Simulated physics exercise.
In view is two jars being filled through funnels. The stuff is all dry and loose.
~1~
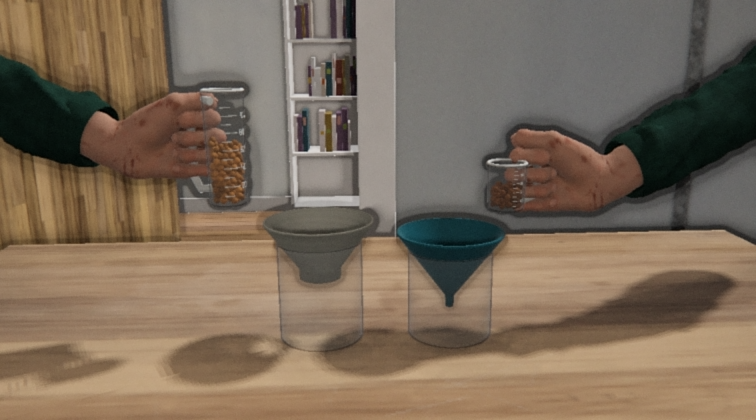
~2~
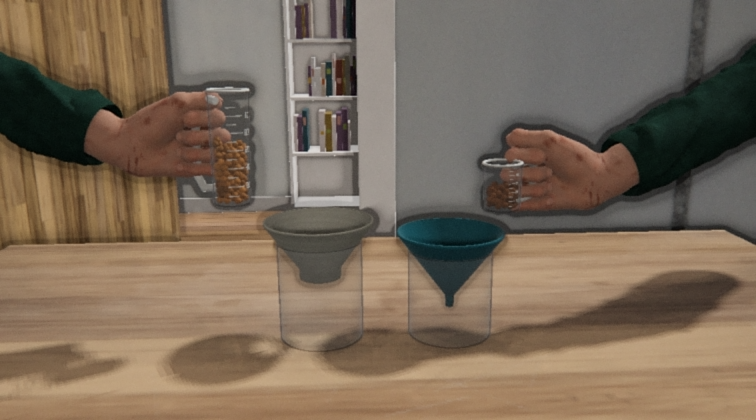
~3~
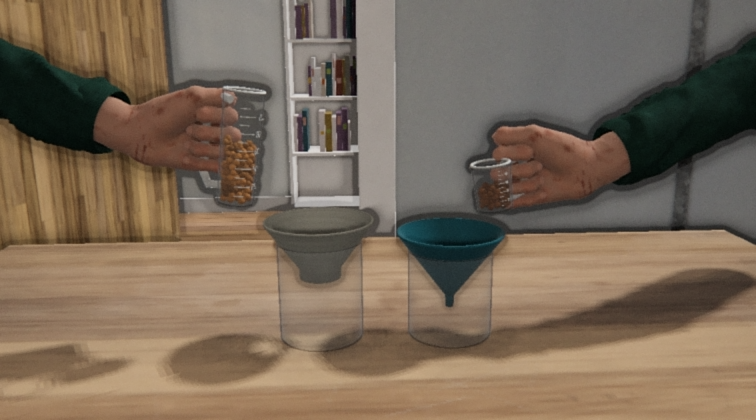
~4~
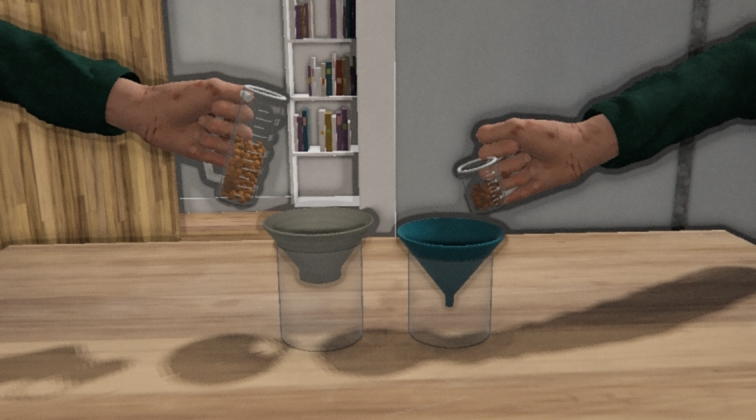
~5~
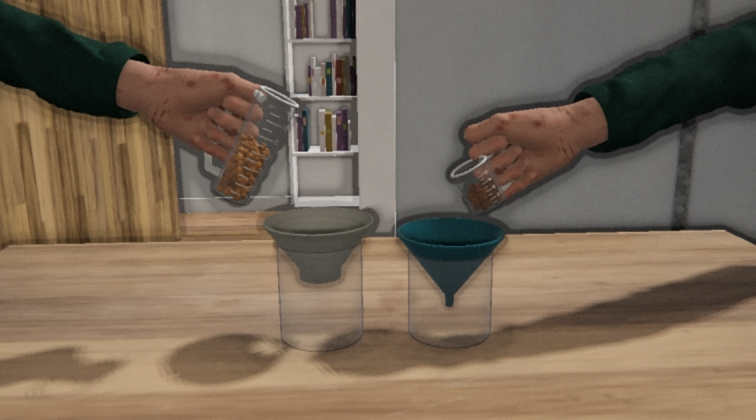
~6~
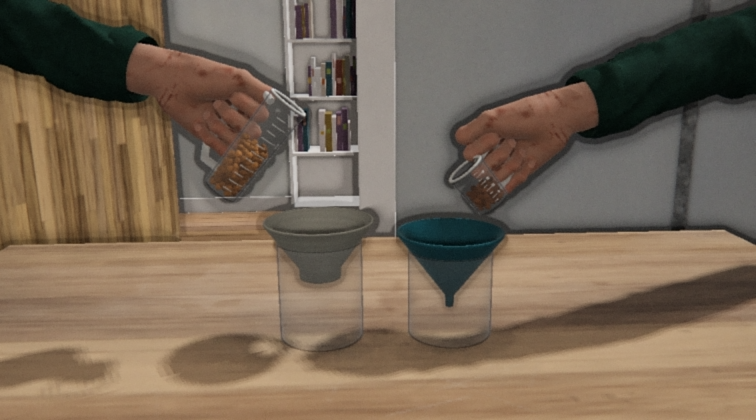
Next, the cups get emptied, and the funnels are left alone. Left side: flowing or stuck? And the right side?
Left funnel: Free-flowing. Right: Stuck fast.
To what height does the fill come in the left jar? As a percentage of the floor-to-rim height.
About 15 %.
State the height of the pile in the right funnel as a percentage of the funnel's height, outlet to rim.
Roughly 55 percent.
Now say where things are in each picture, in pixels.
The first frame shows left funnel (319, 229), outlet at (320, 277), about 6 pieces wide; left cup (226, 148), holding roasted chickpeas; right funnel (450, 240), outlet at (449, 306), narrower than one piece; right cup (507, 186), holding cereal balls.
The second frame shows left cup (230, 147), upright; right cup (502, 186), upright.
The third frame shows left cup (240, 147), tipped 8°; right cup (493, 186), tipped 8°.
The fourth frame shows left cup (250, 147), tipped 19°; right cup (484, 186), tipped 19°.
The fifth frame shows left cup (254, 147), tipped 29°; right cup (479, 186), tipped 29°.
The sixth frame shows left funnel (319, 229), outlet at (320, 277); left cup (254, 147), tipped 40°; right funnel (450, 240), outlet at (449, 306); right cup (479, 186), tipped 40°.
Then, 0.23 s later than the last frame, left, every one still in the cup; right, every one still in the cup.
Then, 0.53 s later than the last frame, left, every one still in the cup; right, every one still in the cup.
Then, 0.84 s later than the last frame, left, every one still in the cup; right, roughly two thirds still in the cup, roughly a third in or over the funnel.
When it is over, left, every one down in the jar; right, every one stuck in the funnel, not one down in the jar.
